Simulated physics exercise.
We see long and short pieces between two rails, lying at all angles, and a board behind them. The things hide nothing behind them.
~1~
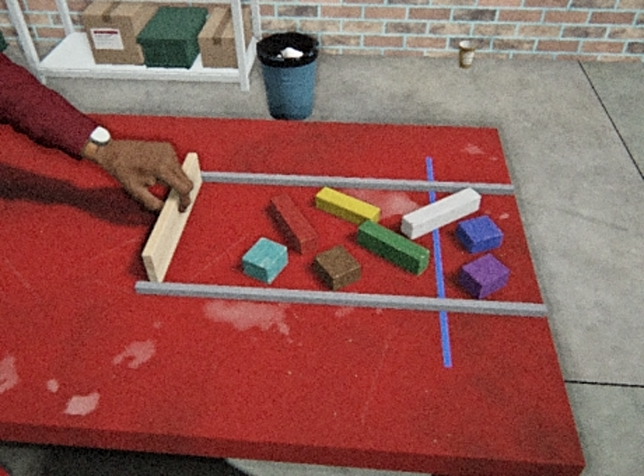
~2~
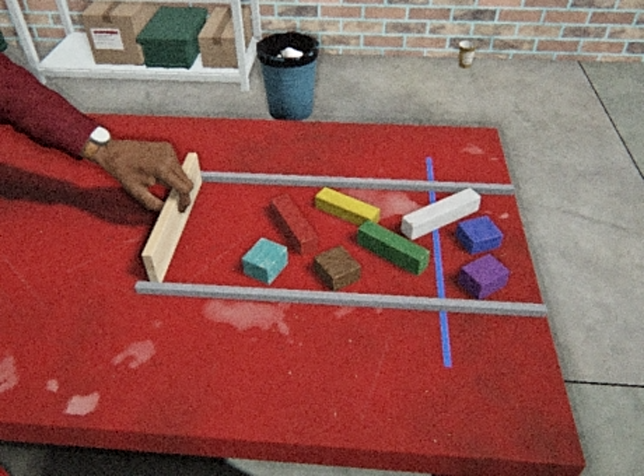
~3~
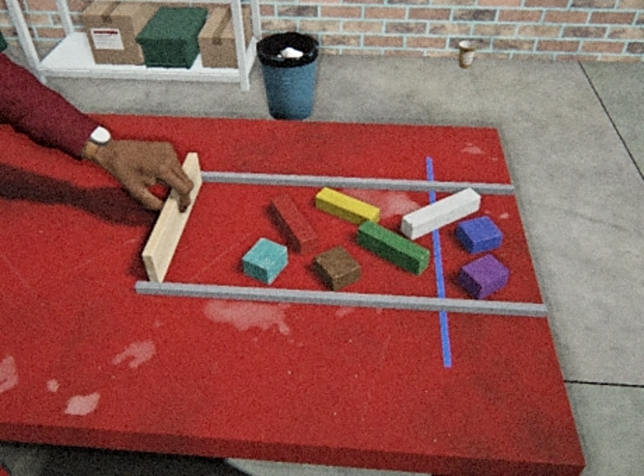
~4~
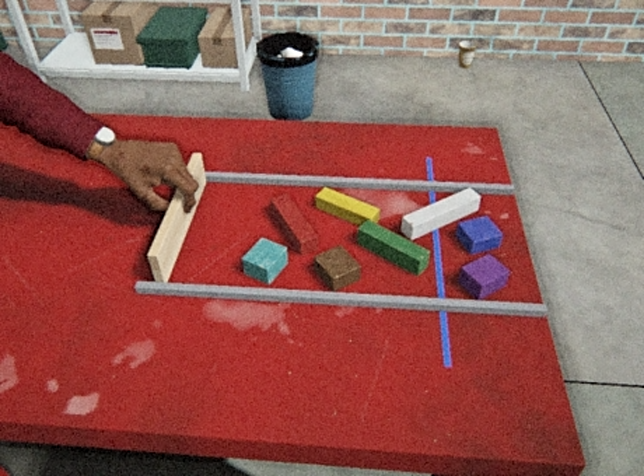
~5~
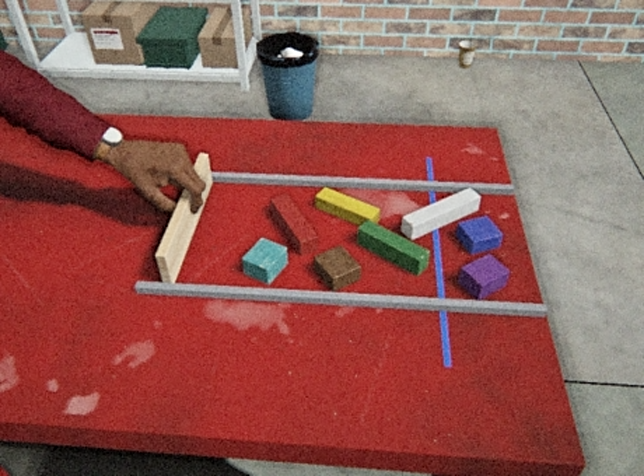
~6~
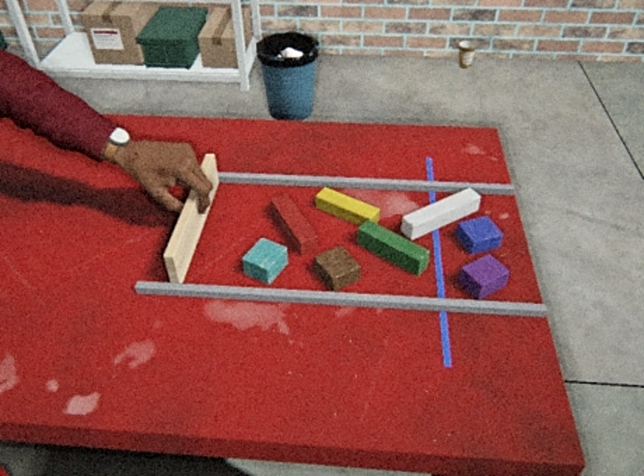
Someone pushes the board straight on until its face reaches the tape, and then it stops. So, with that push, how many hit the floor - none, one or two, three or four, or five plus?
The count of pieces that drop is nil, then.
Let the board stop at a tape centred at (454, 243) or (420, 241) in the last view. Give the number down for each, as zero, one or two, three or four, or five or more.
Three to four; zero.
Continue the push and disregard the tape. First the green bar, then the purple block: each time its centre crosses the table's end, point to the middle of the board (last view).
(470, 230) and (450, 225), more or less.
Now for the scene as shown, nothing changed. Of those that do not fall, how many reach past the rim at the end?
The count is 3.
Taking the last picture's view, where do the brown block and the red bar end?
Roughly at (491, 284) and at (462, 234), in that order.
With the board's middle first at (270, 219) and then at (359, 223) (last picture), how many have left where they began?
2 by the first point, 6 by the second.
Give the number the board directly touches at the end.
The figure is 3.
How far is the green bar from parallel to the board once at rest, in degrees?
About 25°.
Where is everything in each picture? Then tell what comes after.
In the first picture, blue block (479, 235); purple block (484, 276); white bar (441, 213); board (176, 214); tape (436, 242).
In the second picture, purple block (484, 277); turquoise block (266, 261).
In the third picture, white bar (441, 213); red bar (294, 224).
In the fourth picture, blue block (479, 235); board (181, 214).
In the fifth picture, purple block (484, 277); green bar (392, 247).
In the sixth picture, blue block (479, 235); purple block (484, 277); white bar (441, 213); board (195, 215); tape (436, 242).
Soon after, none off yet; blue block at rest near (479, 235); purple block at rest near (484, 277); white bar at rest near (441, 213).
In the end, the number that fall off is zero.
